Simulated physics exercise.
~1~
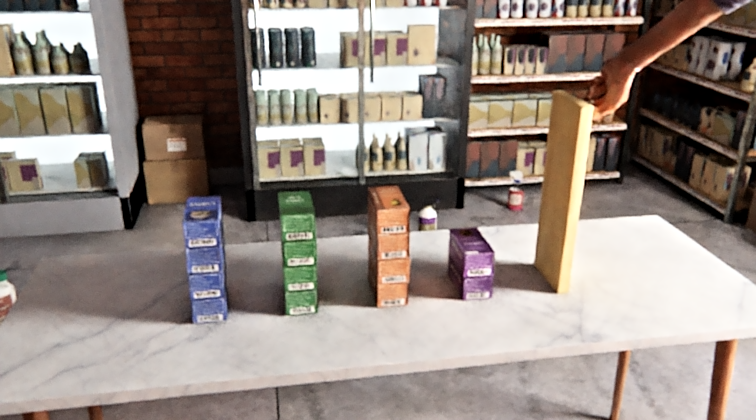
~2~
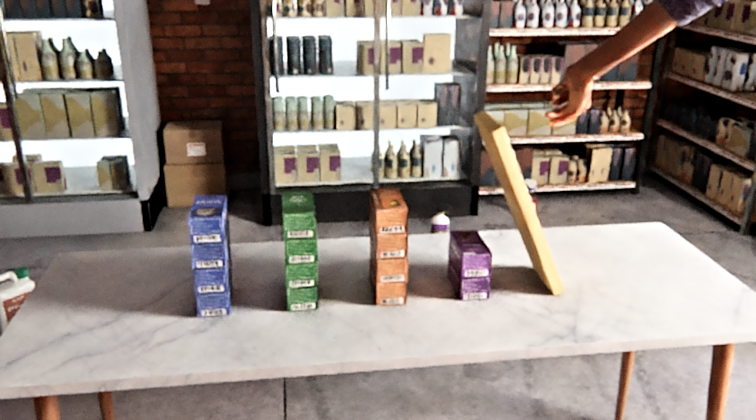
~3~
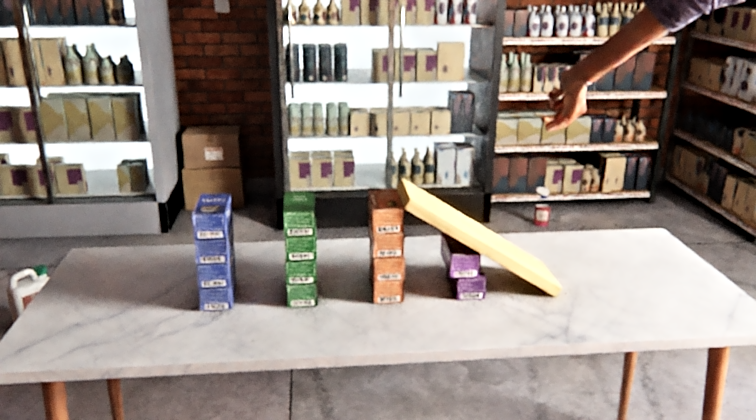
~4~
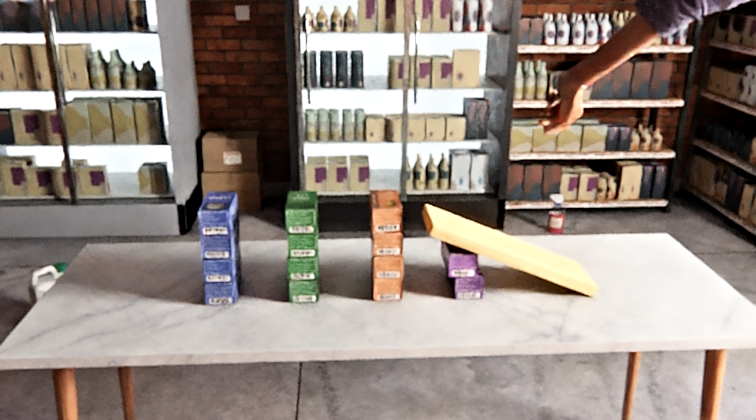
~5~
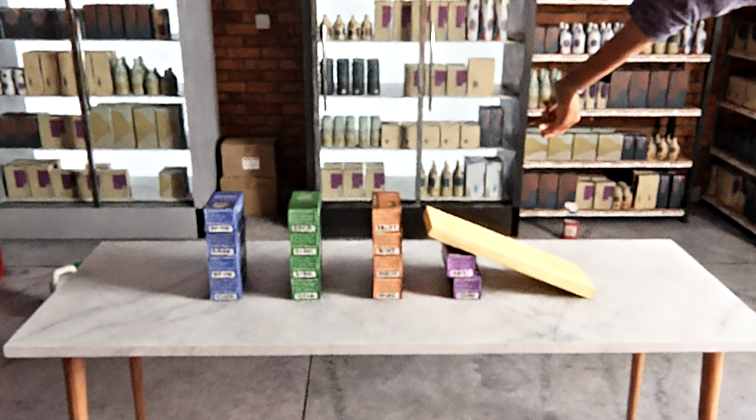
In a shop, a hand tipping a yellow board leftward onto a short purple stack, orange, green and blue piles staying upright.
